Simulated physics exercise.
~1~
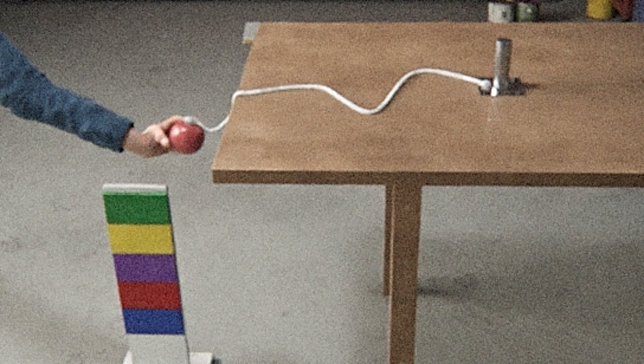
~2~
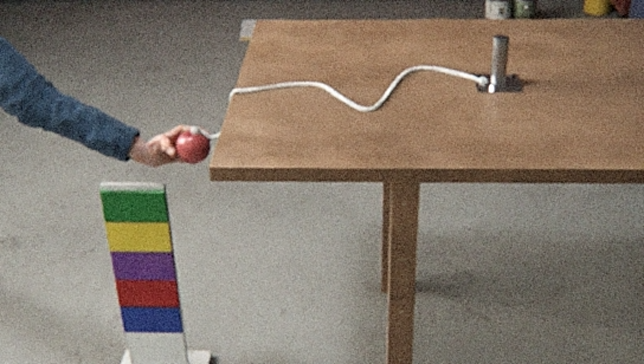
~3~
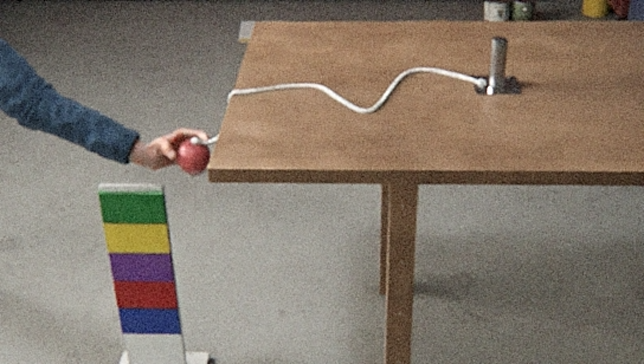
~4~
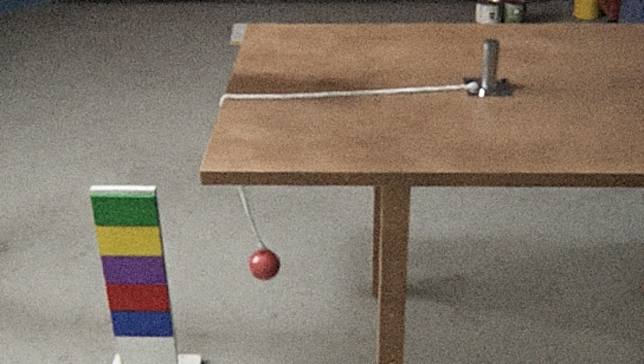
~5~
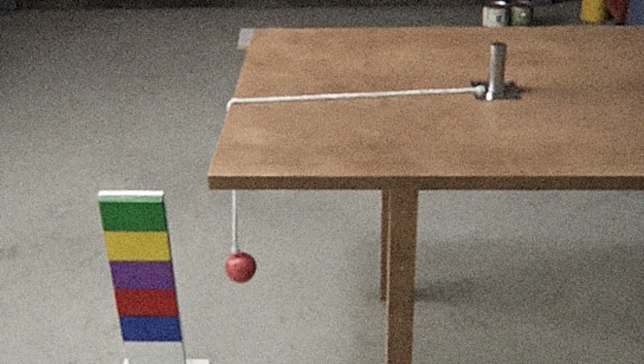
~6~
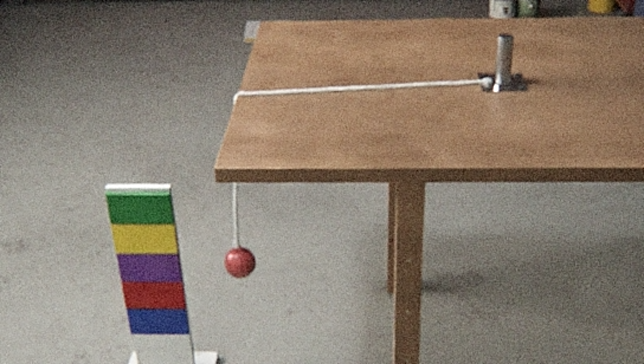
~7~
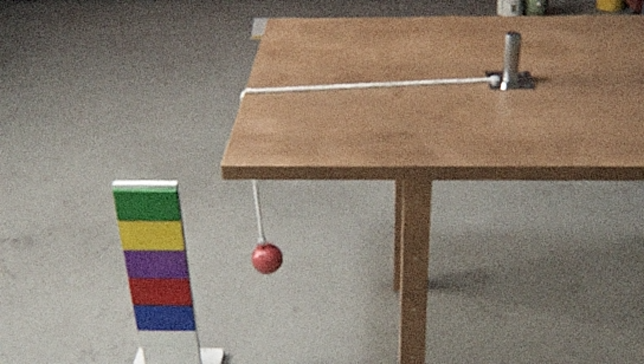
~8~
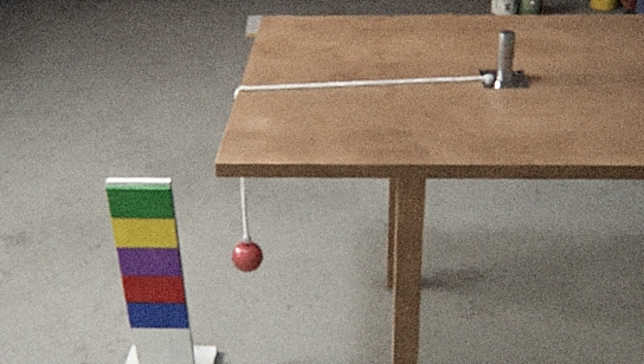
In a room with a plain grey floor, a slightly swaying camera looks down at a wooden table, where a white cord runs from a metal post to the left edge. A hand in a blue sleeve reaches in from the left, holding a small red apple on the slack cord. To the lower left stands a white board striped green, yellow, purple, red and blue from top to bottom. The hand moves slightly right, lets go and withdraws. The apple drops, pulling the cord straight, and swings gently below the tabletop, ending with its middle level with the purple band.
